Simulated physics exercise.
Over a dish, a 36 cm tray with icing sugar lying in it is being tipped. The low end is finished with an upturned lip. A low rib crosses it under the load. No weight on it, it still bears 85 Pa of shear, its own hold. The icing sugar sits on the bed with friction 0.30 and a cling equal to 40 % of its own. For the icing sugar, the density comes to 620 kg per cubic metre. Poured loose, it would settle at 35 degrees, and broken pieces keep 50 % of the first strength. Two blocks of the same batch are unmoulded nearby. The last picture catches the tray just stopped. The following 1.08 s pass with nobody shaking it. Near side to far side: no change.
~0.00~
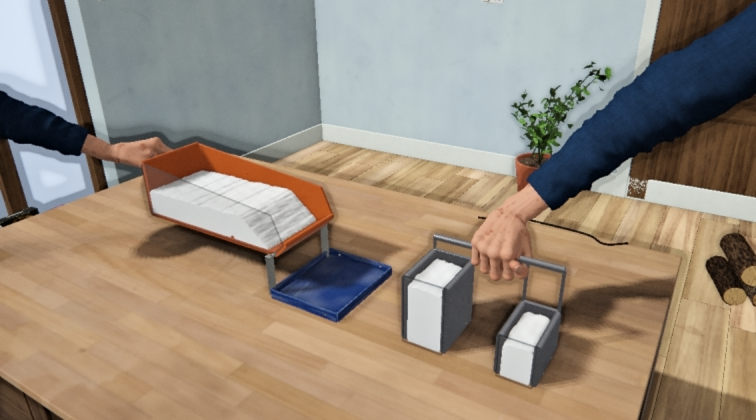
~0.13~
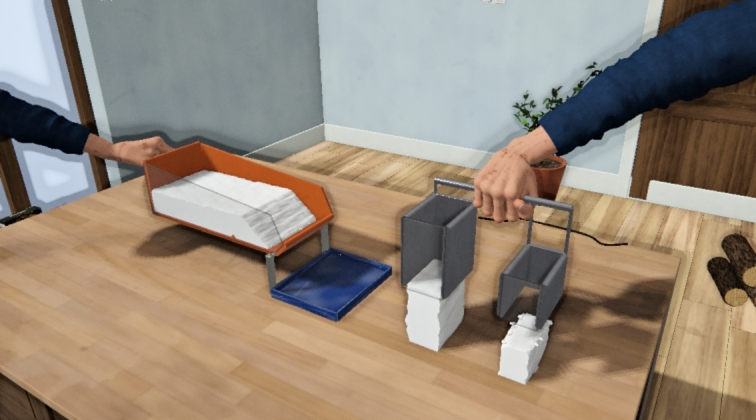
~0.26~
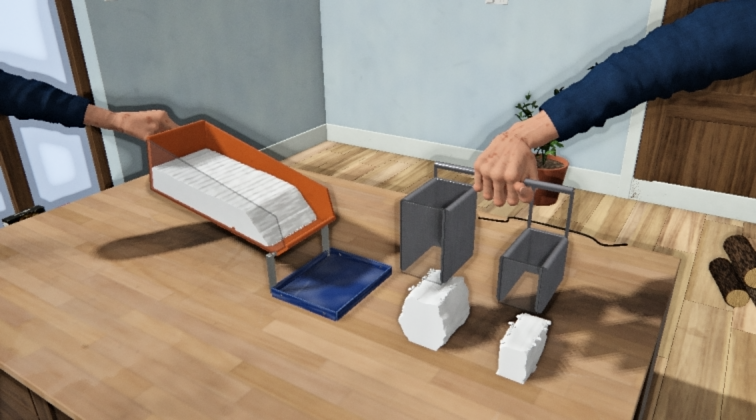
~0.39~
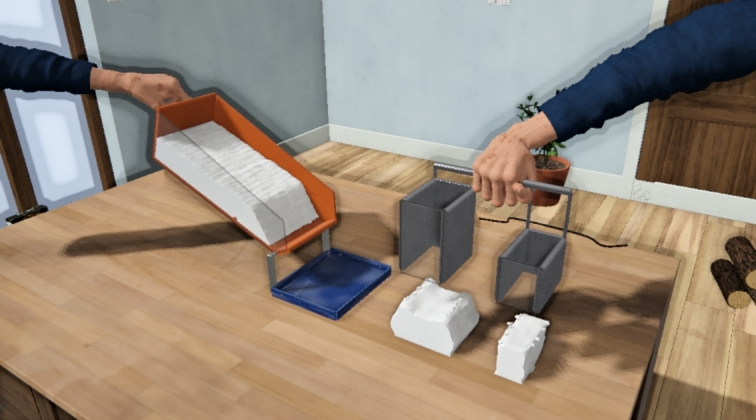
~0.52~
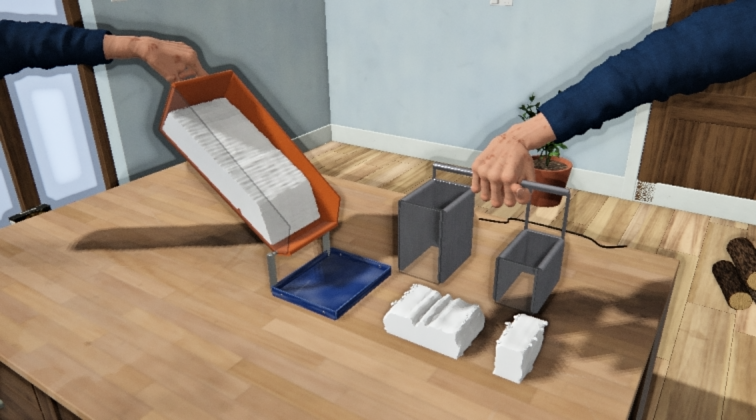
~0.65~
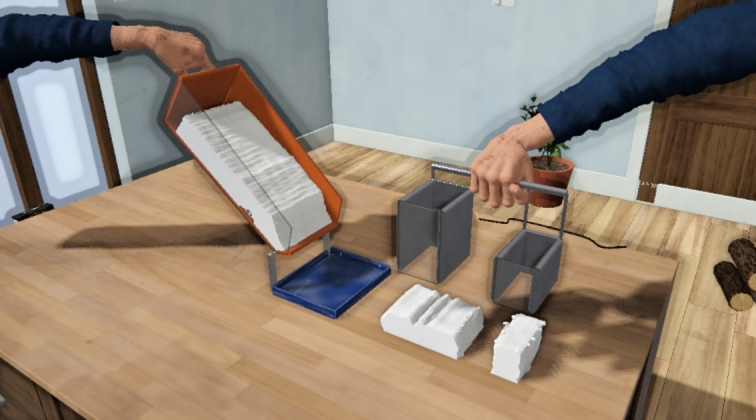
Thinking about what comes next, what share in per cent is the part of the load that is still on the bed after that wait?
It should be roughly 70 %.
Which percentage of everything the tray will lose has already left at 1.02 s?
The figure comes out at some 60 percent.
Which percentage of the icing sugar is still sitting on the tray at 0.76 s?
Share at that time: About 100 %.
After 0.76 s, the tilt is 38 degrees and 100 % is on the bed.
After 0.89 s, the tilt is 38 degrees and 90 % is on the bed.
After 1.02 s, the tilt is 38 degrees and 81 % is on the bed.
After 1.15 s, the tilt is 38 degrees and 75 % is on the bed.
After 1.70 s, the tilt is 38 degrees and 70 % is on the bed.
